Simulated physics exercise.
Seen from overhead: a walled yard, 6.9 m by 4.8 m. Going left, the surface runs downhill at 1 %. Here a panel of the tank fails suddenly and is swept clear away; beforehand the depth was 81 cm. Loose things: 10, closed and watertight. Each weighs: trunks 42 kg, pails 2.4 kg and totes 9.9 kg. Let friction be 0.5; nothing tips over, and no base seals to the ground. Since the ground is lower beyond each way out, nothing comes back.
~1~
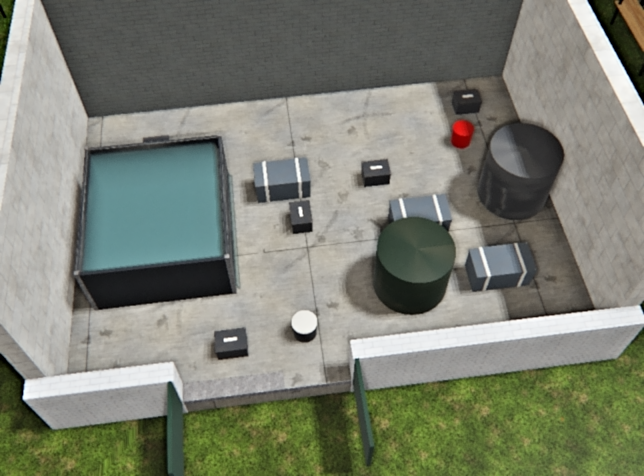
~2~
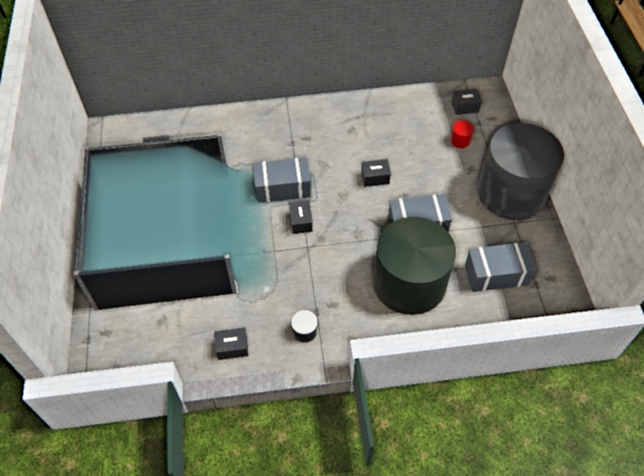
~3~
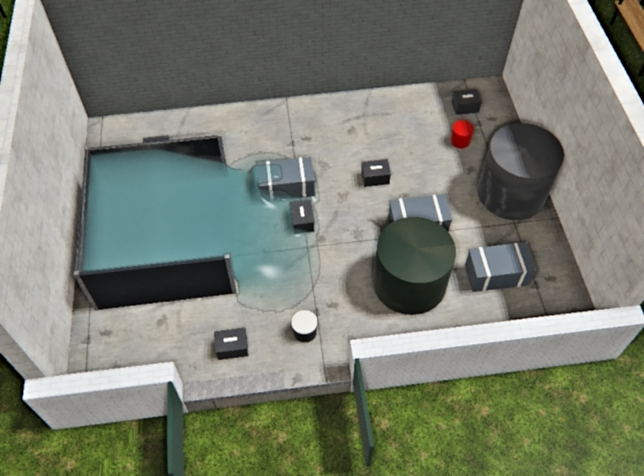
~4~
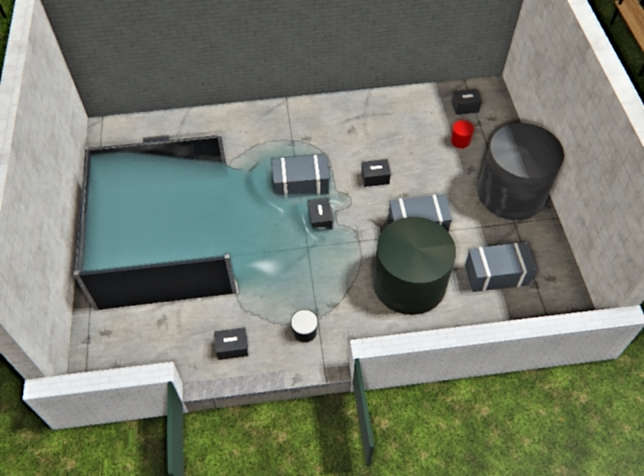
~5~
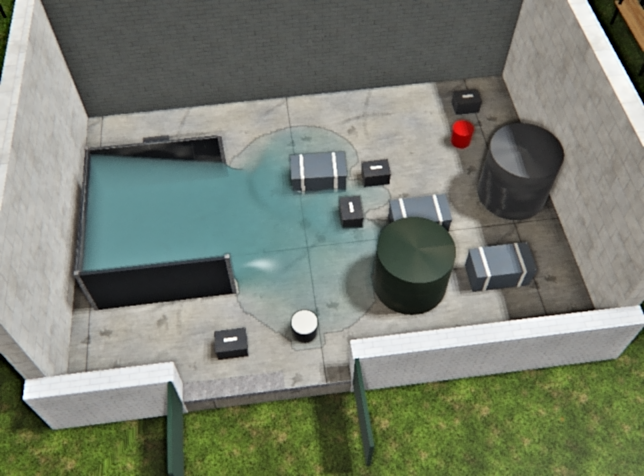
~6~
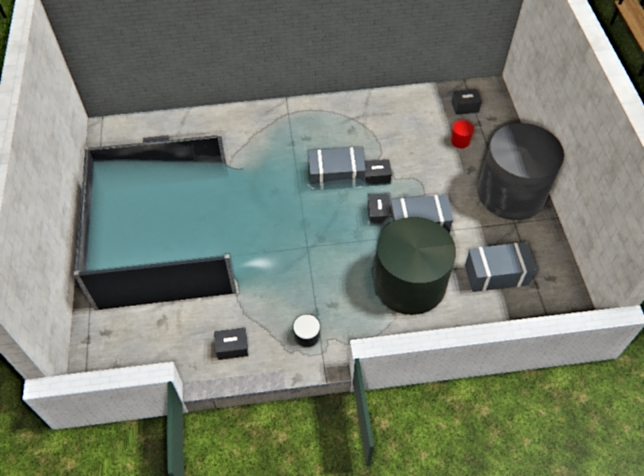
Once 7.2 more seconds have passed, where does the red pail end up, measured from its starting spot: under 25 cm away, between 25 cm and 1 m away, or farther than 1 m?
The red pail ends up farther than 1 m from its start.
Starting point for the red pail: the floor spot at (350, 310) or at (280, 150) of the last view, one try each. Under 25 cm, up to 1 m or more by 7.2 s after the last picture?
Outcomes in order: It is taken a long way; it is taken a long way.
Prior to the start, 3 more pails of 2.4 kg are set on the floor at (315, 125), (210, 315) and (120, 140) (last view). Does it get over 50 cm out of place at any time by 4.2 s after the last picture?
Taking them in order: Far enough, not far enough and not far enough.
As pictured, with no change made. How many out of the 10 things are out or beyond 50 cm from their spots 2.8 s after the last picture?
7 of them.
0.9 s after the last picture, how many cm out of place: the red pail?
Around 30 centimetres.
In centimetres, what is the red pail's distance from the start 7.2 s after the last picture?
I'd say close to 300 centimetres.
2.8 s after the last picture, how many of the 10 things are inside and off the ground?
7.
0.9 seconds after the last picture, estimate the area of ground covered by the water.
The covered patch comes to about 21 m2.
Then, 0.9 s after the last picture the red pail is near (474, 116), 0.3 m from its start, aground; 1 of 10 are out; 1 afloat.
Then, 2.8 s after the last picture the red pail is near (473, 74), 0.9 m from its start, afloat; 1 of 10 are out; 7 afloat.
Then, 4.8 s after the last picture the red pail is near (397, 107), 1.1 m from its start, afloat; 1 of 10 are out; 7 afloat.
Then, 7.2 s after the last picture the red pail is near (278, 111), 2.9 m from its start, afloat; 1 of 10 are out; 3 afloat.
